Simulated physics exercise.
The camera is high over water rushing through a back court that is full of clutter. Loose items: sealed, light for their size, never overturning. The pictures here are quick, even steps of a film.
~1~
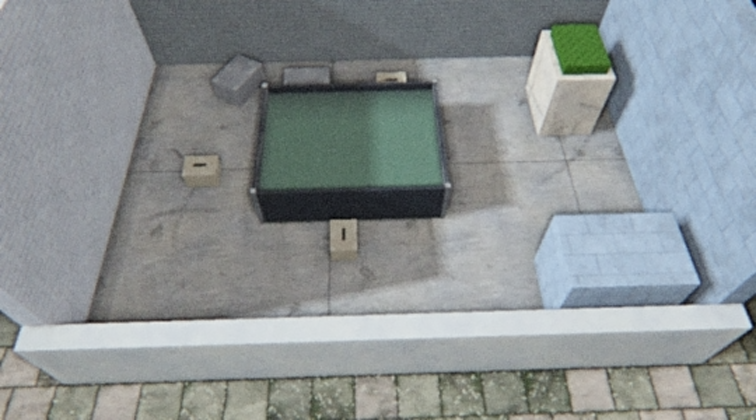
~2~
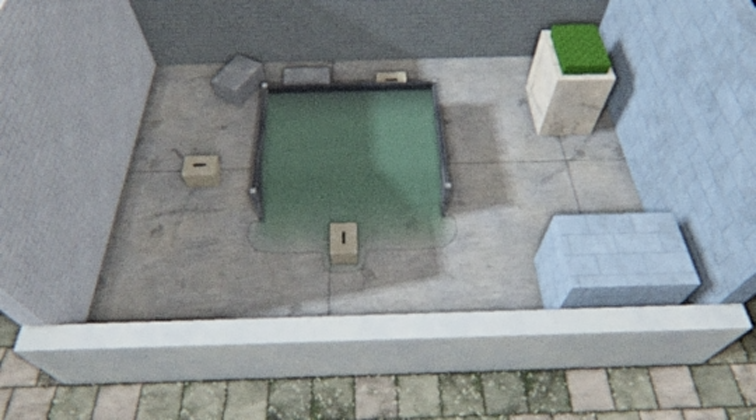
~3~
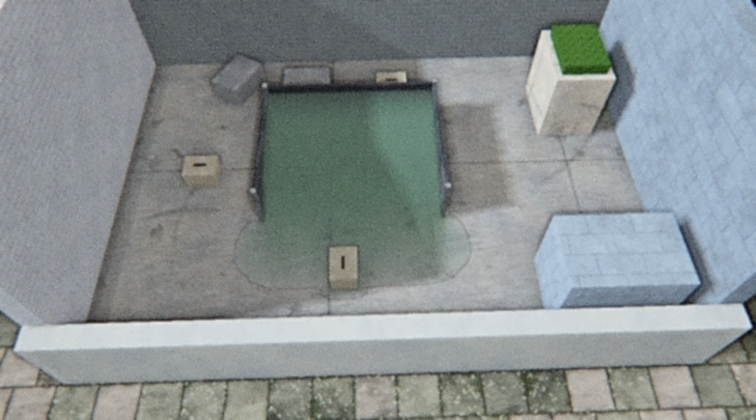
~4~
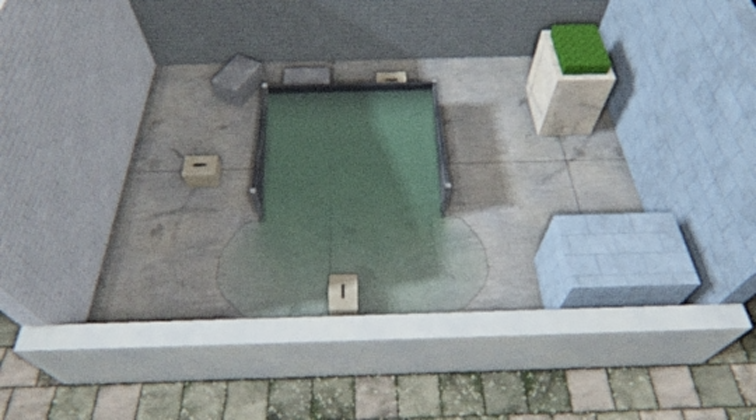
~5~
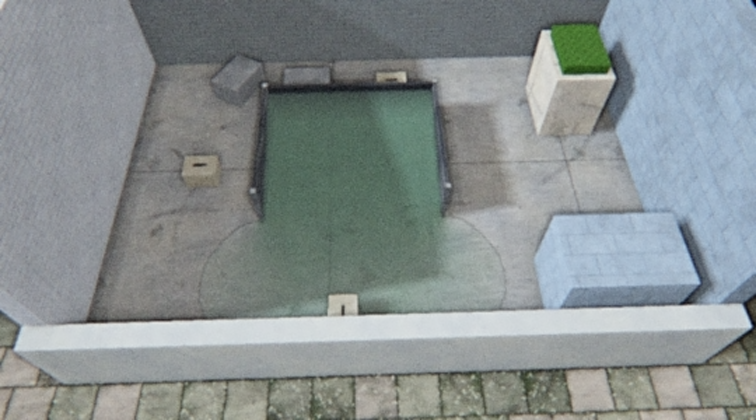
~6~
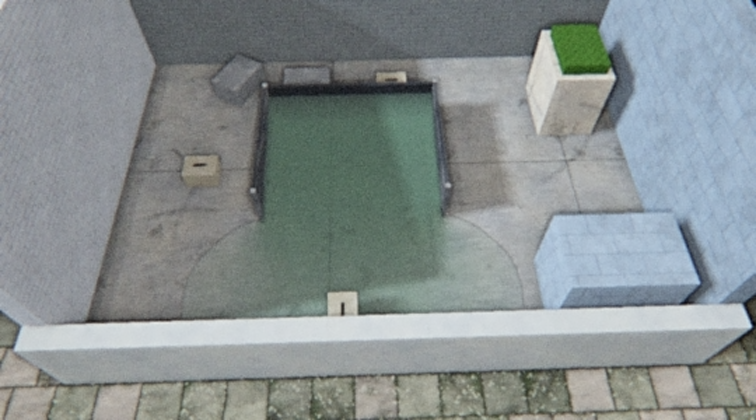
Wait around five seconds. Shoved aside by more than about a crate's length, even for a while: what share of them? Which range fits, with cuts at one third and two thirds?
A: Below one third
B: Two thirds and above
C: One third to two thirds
The answer is C.
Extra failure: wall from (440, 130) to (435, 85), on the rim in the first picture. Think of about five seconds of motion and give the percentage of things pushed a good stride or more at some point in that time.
I'd say near 40 %.
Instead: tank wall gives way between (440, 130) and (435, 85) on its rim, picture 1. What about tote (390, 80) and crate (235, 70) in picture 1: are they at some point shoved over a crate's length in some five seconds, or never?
Taking them in turn: Distance reached and distance not reached.
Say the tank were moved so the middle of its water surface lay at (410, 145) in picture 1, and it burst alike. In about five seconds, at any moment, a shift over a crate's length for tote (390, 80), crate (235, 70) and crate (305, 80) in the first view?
As listed: Short of that, short of that, not that far.
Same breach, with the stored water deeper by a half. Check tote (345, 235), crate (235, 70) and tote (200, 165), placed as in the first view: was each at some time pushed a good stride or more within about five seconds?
Well, one by one: Carried that far, carried that far, carried that far.
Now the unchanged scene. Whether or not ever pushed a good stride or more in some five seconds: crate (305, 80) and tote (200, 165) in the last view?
In the order asked: A lesser distance, then over that mark.
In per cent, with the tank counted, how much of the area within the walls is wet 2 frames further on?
35 per cent, roughly.
A moment on, 1 of 5 are well off their spots; 1 afloat.
Next, 1 of 5 are well off their spots; 1 afloat.
Later, 1 of 5 are well off their spots; 1 afloat.
In the end, 2 of 5 are well off their spots, and 2 have been at some point; 2 afloat.
